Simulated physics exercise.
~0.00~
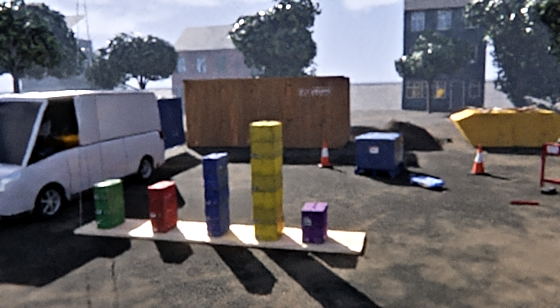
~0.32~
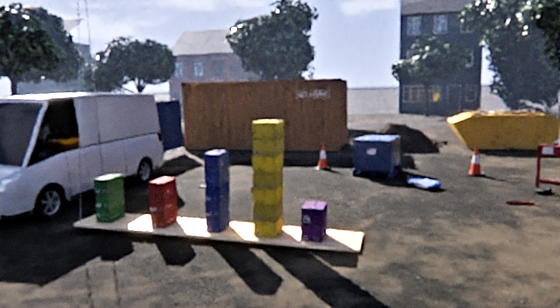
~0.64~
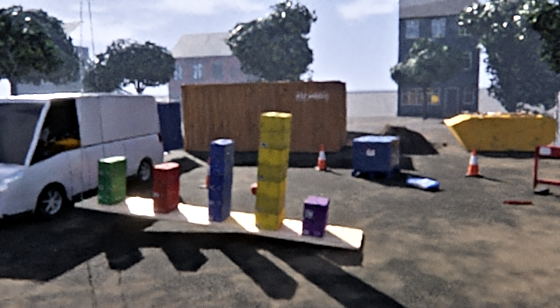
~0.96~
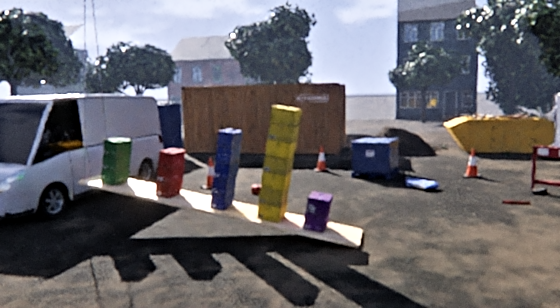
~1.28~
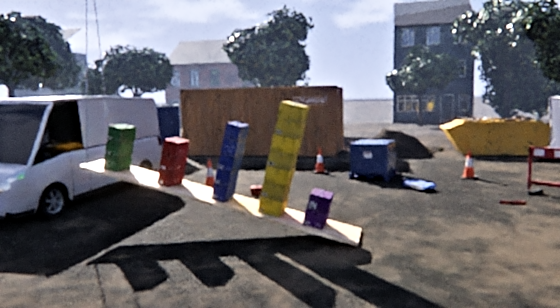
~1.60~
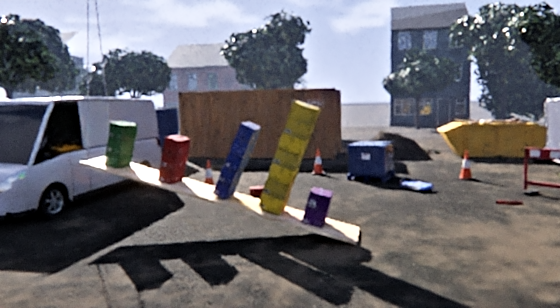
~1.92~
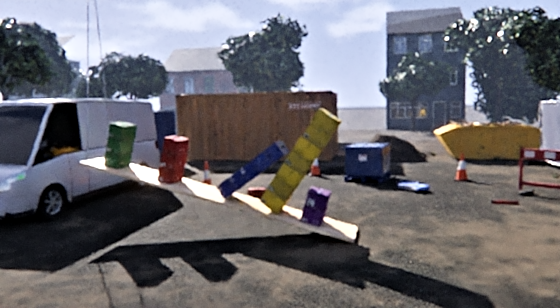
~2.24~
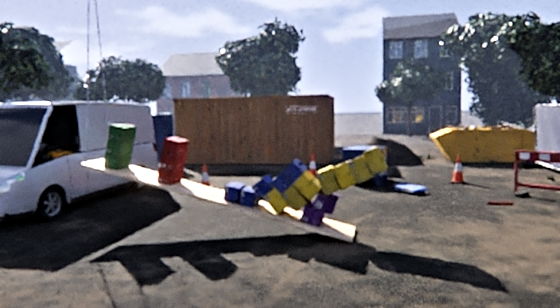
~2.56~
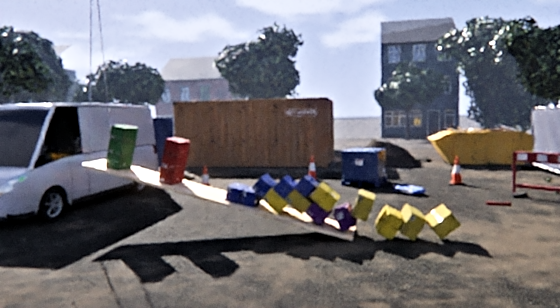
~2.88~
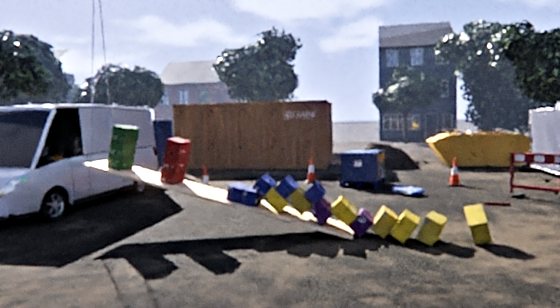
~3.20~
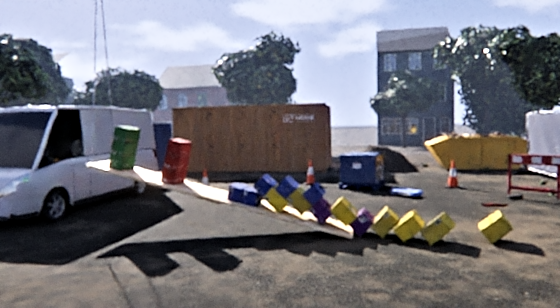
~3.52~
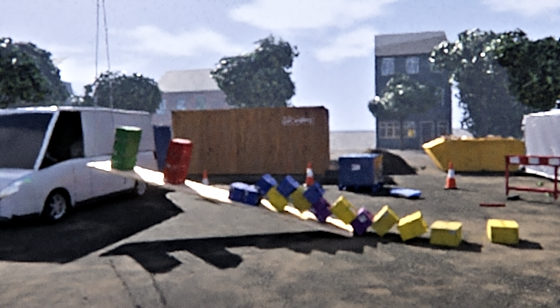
Stacked cartons tilt on a sloping board until blue, yellow and purple ones tumble rightward, leaving green and red standing.
